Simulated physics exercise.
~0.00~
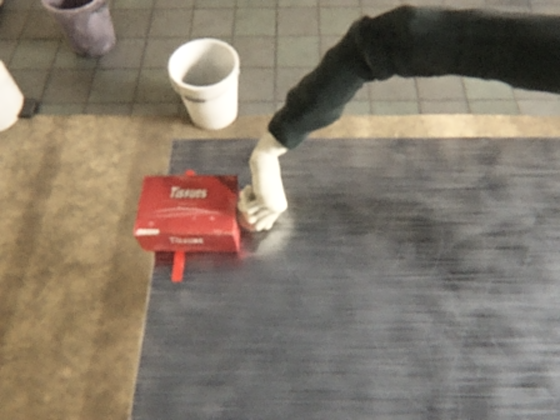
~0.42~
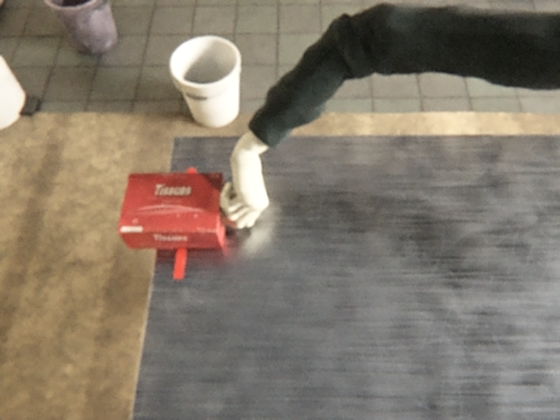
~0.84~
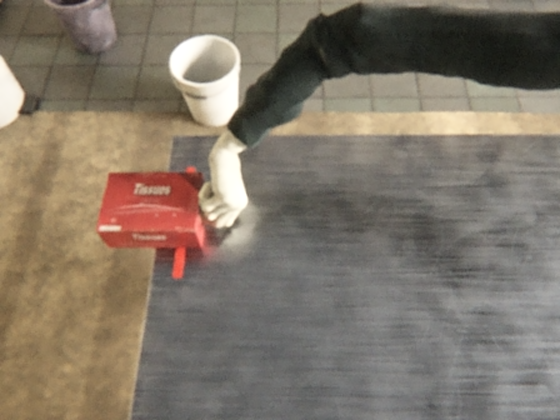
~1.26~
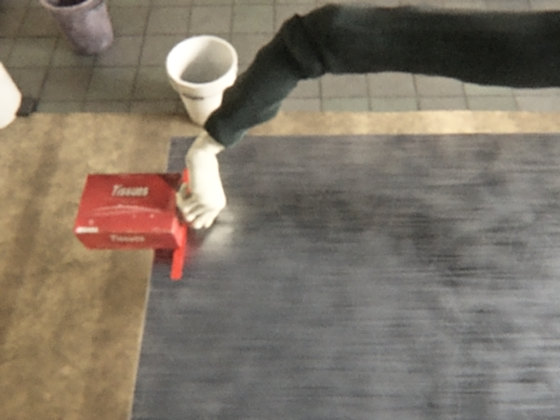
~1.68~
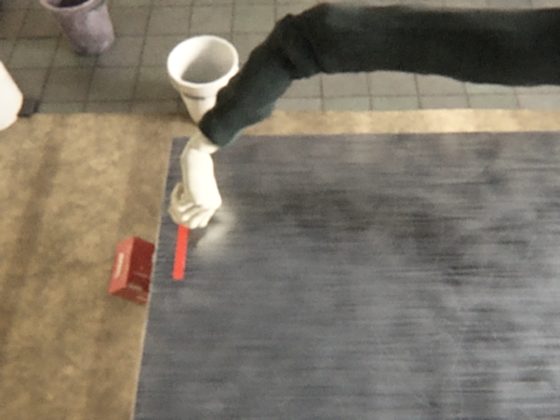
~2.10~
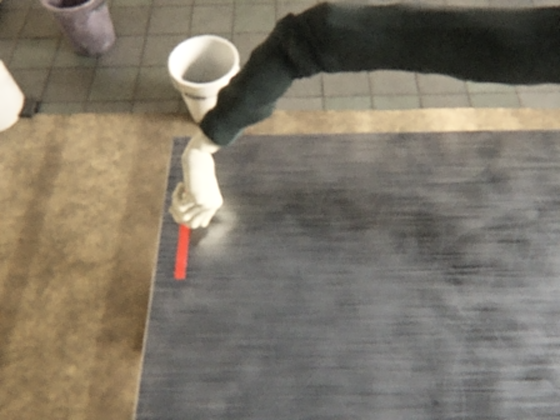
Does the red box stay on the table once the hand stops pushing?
No, the red box goes over the left edge and falls off the table.
